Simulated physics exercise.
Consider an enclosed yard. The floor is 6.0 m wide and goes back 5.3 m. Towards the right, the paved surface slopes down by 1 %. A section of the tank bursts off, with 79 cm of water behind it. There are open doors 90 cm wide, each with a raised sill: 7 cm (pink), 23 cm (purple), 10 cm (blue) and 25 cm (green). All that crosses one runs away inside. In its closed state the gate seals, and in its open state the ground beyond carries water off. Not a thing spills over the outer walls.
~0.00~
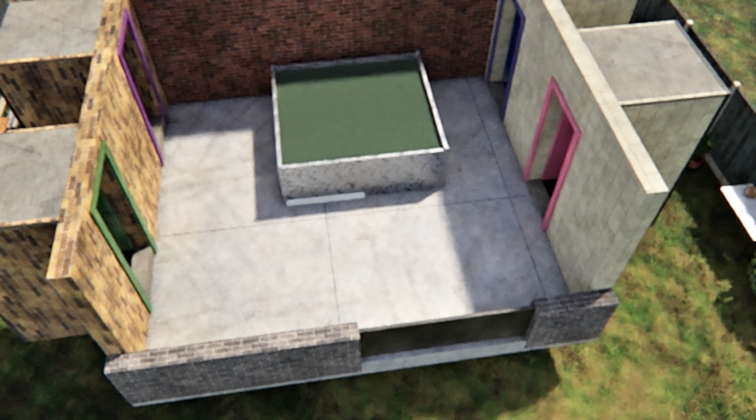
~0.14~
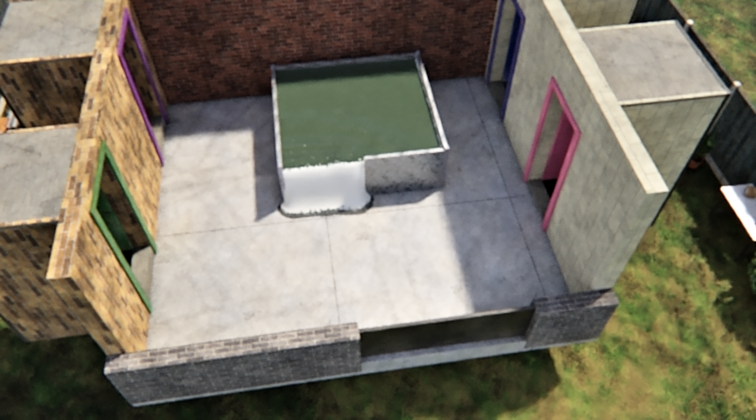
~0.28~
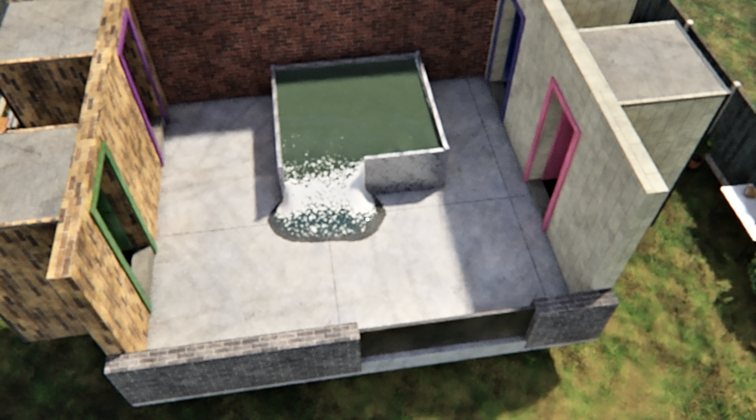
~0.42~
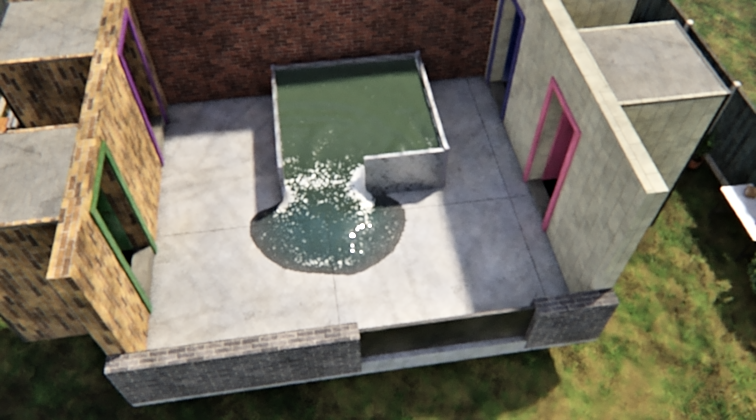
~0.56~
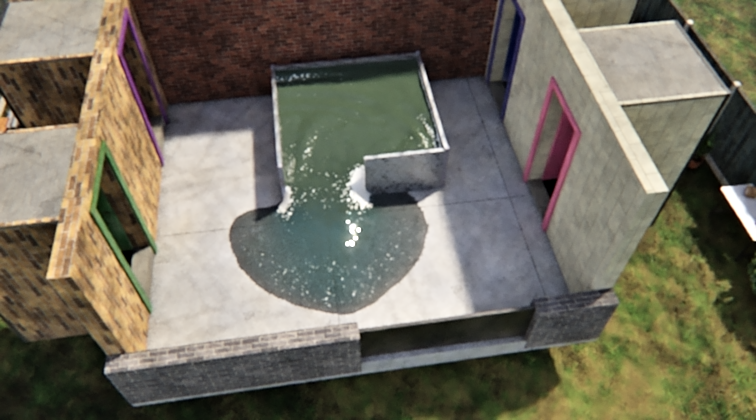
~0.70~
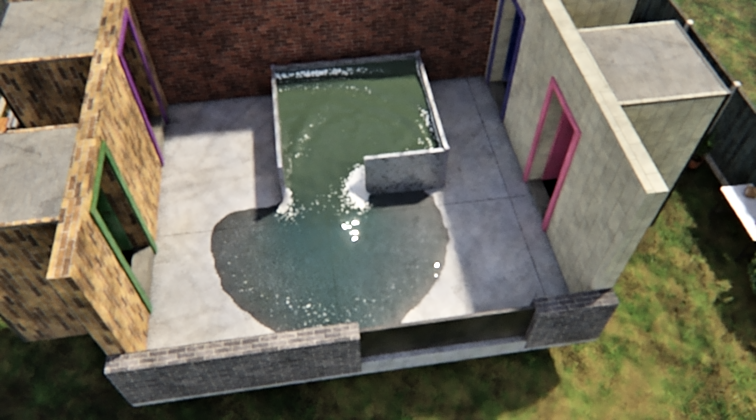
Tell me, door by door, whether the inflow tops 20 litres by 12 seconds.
Pink door: More than stated, purple door: Less than stated, blue door: More than stated, green door: Less than stated.
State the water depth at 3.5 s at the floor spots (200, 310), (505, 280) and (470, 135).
Approximately 25, 9 and 3 centimetres, going through them in turn.
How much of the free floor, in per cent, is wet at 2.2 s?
Roughly 45 % of the floor is wet.
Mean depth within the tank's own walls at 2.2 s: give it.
Around 47 cm on average.
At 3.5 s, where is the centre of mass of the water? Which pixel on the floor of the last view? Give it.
The water's centre is around (345, 214).
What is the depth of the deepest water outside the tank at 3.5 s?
It gets to some 36 cm.
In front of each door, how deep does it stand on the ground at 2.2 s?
Door by door, in cm: Pink reads 0, purple reads 0, blue reads 0, green reads 16.
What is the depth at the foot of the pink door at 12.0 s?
Roughly 16.0 centimetres.
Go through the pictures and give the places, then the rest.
Still water, 79 cm deep, in the tank at (355, 109), in the first picture.
Water pours out at (325, 185) and has run 0.7 m, to (281, 207); typically 10 cm deep outside, 79 cm at the tank's back, in the second picture.
Water pours out at (326, 187) and has run 1.0 m, to (369, 231); typically 13 cm deep outside, 79 cm at the tank's back, in the third picture.
Water pours out at (326, 188) and has run 1.5 m, to (359, 268); typically 10 cm deep outside, 79 cm at the tank's back, in the fourth picture.
The front is at (348, 309), 2.1 m from the gap at (326, 189); 4.4 m2 of floor is under water; 78 cm left at the back of the tank, in the fifth picture.
The front is at a hidden place, 2.7 m from the gap at (326, 188); 6.5 m2 of floor is under water; 72 cm left at the back of the tank, in the sixth picture.
After 1.4 s water covers 40 % of the floor and is deepest (46 cm) near (319, 206); pink door not reached, purple door not reached, blue door not reached, green door not reached.
After 2.2 s water covers 45 % of the floor and is deepest (55 cm) near (160, 373); pink door not reached, purple door not reached, blue door not reached, green door 16 cm at the sill, 0 L in.
After 3.5 s water covers 75 % of the floor and is deepest (36 cm) near (564, 319); pink door 12 cm at the sill, 2 L in, purple door 4 cm at the sill, 0 L in, blue door not reached, green door 21 cm at the sill, 1 L in.
After 7.0 s water covers 100 % of the floor and is deepest (28 cm) near (465, 79); pink door 12 cm at the sill, 44 L in, purple door 20 cm at the sill, 0 L in, blue door 25 cm at the sill, 42 L in, green door 14 cm at the sill, 1 L in.
After 12.0 s water covers 100 % of the floor and is deepest (23 cm) near (577, 318); pink door 16 cm at the sill, 159 L in, purple door 12 cm at the sill, 0 L in, blue door 20 cm at the sill, 311 L in, green door 10 cm at the sill, 1 L in.
